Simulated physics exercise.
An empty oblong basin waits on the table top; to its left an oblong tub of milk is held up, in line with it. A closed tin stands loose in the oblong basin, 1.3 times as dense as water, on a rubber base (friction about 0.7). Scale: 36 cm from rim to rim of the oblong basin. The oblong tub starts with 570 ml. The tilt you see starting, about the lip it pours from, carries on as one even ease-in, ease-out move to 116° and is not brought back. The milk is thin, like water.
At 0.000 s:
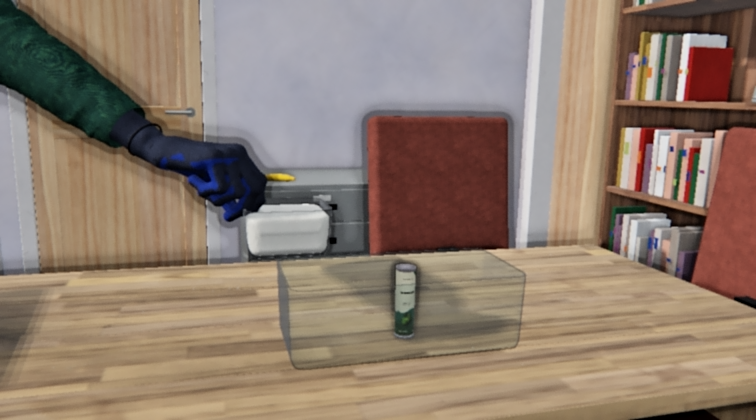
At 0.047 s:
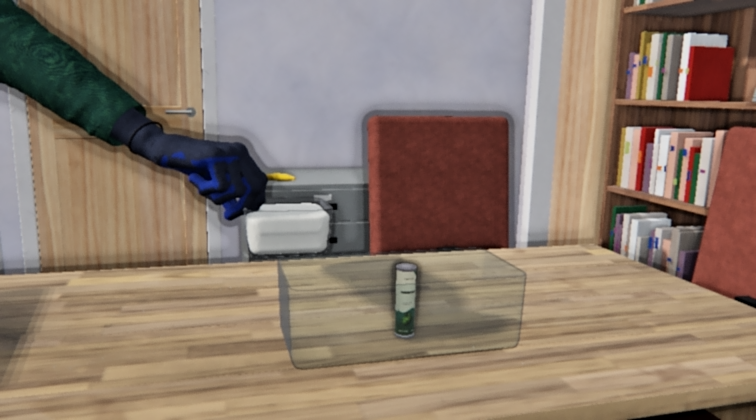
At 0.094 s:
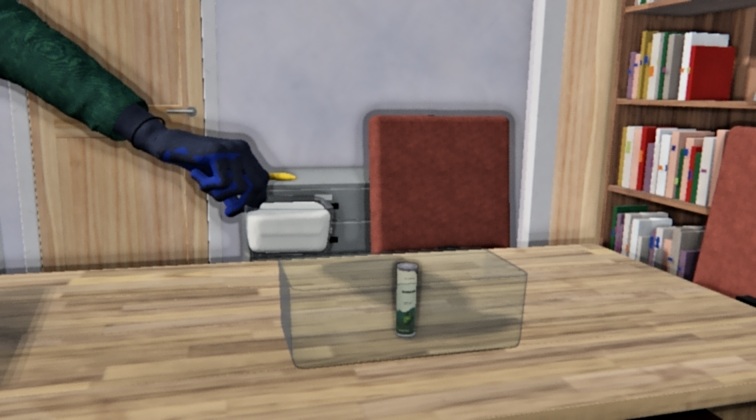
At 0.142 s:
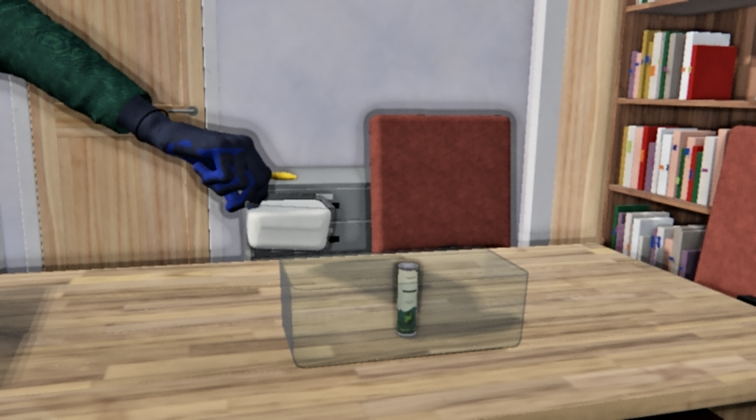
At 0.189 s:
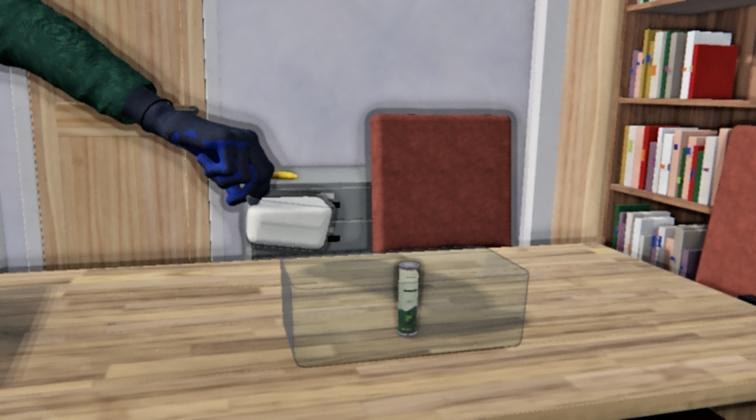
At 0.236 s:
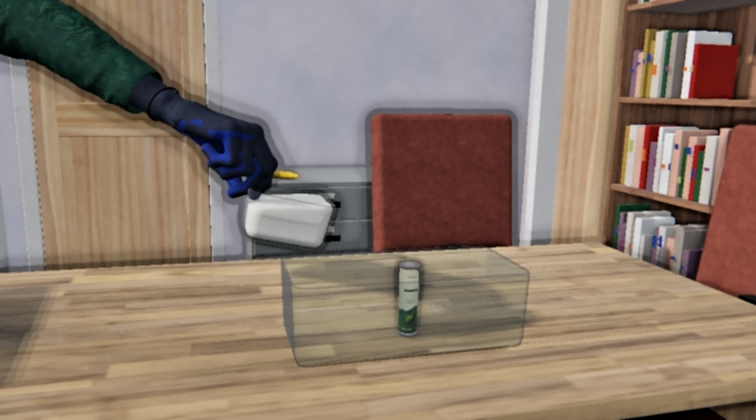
Blue-gloved hand tilting a small white tub slightly to the right beside a clear oblong basin with a green-and-white tin inside.
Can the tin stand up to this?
The tin remains upright.
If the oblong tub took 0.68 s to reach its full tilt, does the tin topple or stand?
Then it falls.
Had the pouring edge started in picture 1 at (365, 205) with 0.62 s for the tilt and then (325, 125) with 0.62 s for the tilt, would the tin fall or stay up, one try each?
First it remains upright; then it keeps standing.
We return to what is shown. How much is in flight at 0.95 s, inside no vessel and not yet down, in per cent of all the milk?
About 9 per cent.
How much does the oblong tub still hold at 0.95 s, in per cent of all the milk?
About 3 per cent.
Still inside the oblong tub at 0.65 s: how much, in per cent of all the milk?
About 44 per cent.
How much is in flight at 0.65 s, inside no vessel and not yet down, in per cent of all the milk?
Some 38 per cent.
After 0.65 s the tilt is 73° and 44 per cent is still to pour; the tin stands where it began.
After 0.95 s the tilt is 110° and 3 per cent is still to pour; the tin stands where it began.
After 1.27 s the tilt is 116° and 0 per cent is still to pour; the tin stands where it began.
After 1.61 s the tilt is 116° and 0 per cent is still to pour; the tin stands where it began.
In the end the tin stands where it began.
